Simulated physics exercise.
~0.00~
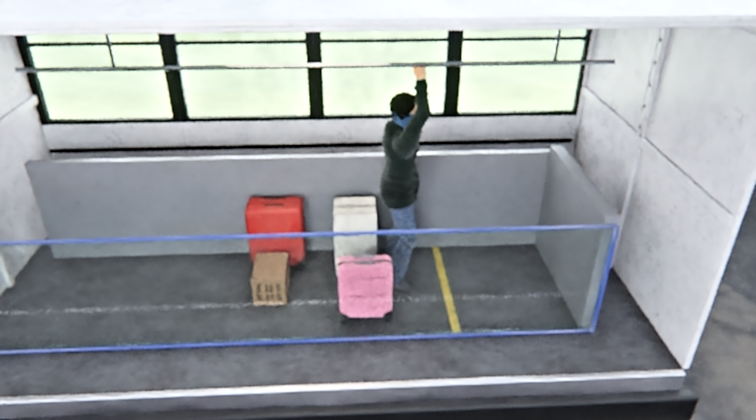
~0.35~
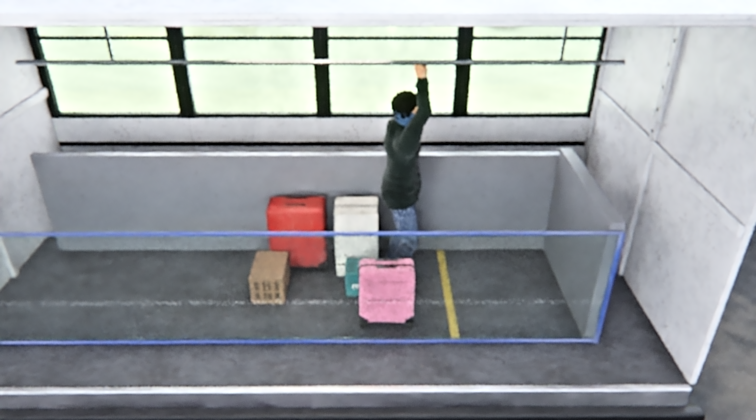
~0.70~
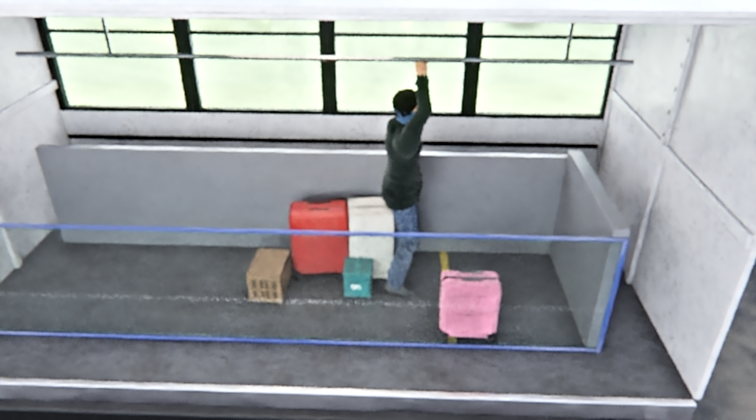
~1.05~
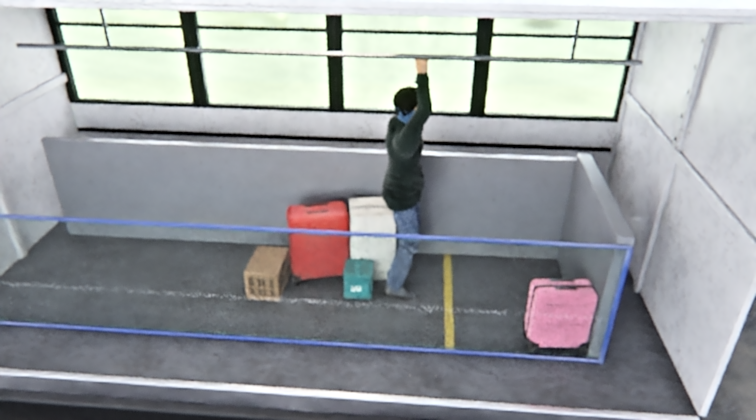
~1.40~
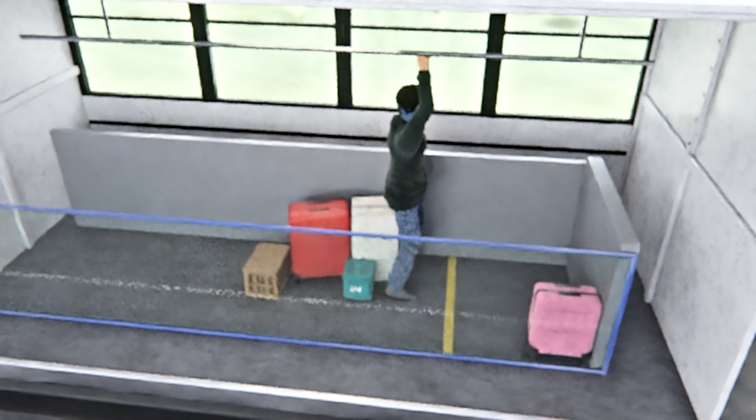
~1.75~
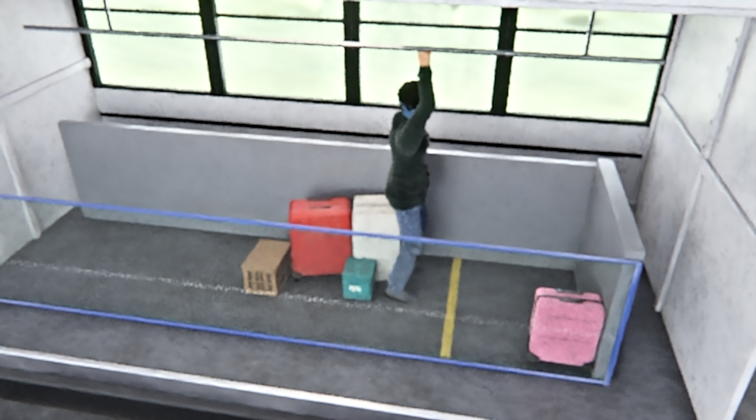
The clip shows a passenger gripping an overhead rail in a bay with loose luggage as a pink case rolls right across a yellow line and stops near the end panel, while a red case shifts slightly right beside a white bag, both remaining short of the line.
